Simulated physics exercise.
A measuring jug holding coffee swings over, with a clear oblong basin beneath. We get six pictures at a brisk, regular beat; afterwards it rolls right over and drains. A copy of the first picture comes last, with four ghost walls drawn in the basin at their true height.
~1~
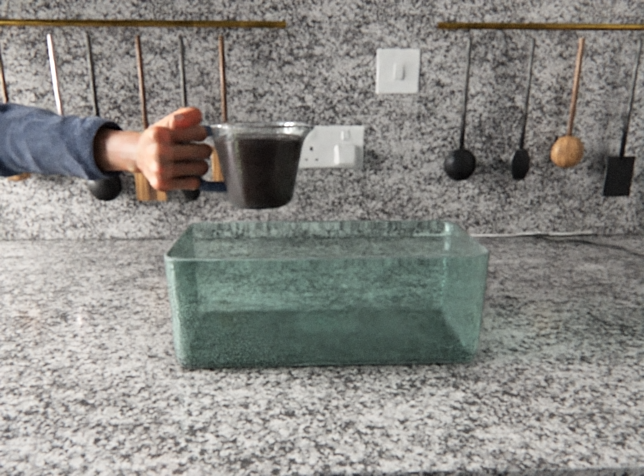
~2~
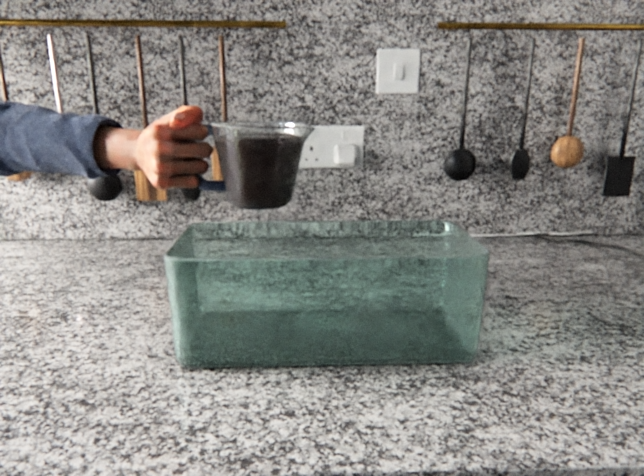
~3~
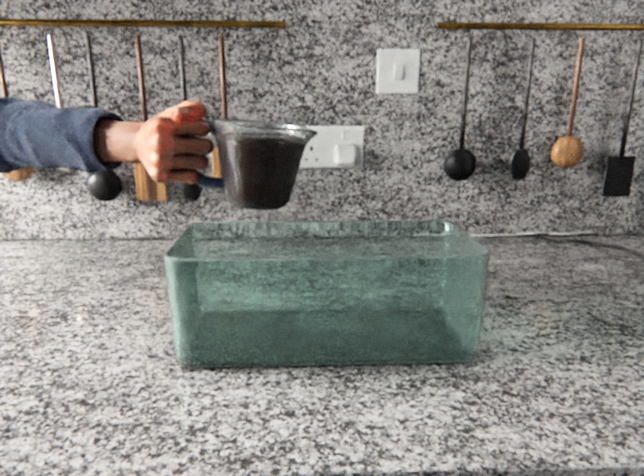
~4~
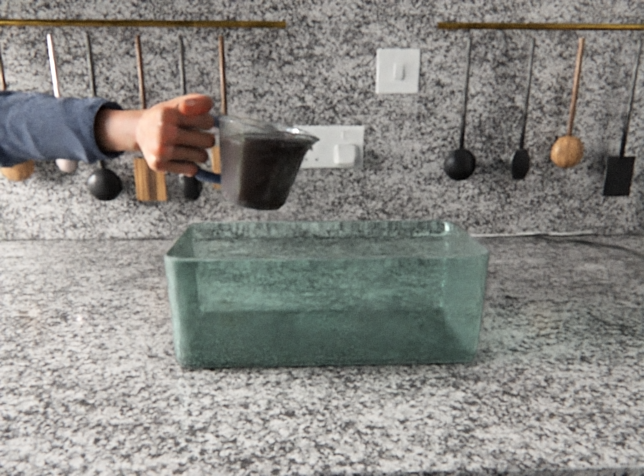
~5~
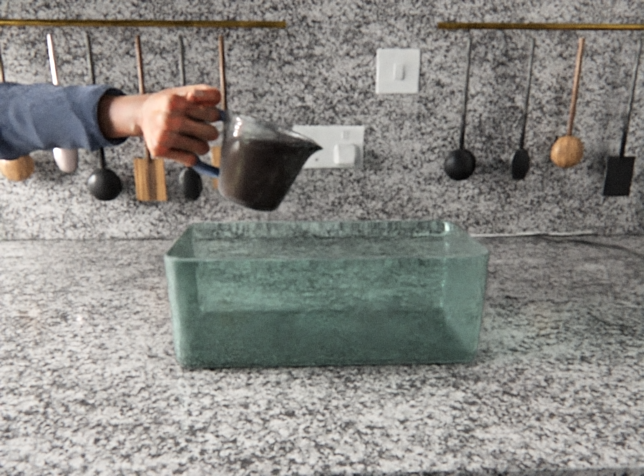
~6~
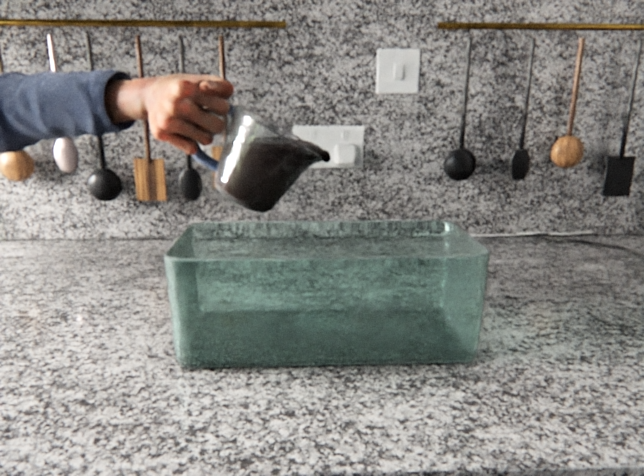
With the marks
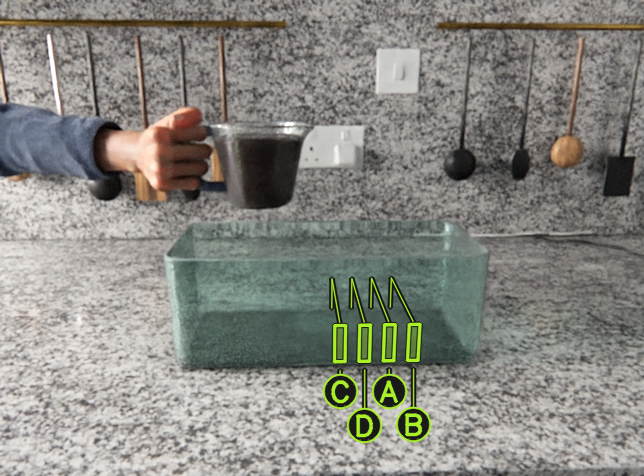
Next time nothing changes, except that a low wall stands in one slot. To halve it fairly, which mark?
D is best.
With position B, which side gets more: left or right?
More ends on the left.
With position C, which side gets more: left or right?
More ends on the right.
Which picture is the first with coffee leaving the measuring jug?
In picture 6.
On the marked copy, A at (389, 369); B at (413, 368); C at (340, 369); D at (364, 369).
With A, about 93 % ends left of the wall and 6 % right of it.
With B, about 97 % ends left of the wall and 3 % right of it.
With C, about 13 % ends left of the wall and 86 % right of it.
With D, about 53 % ends left of the wall and 47 % right of it.
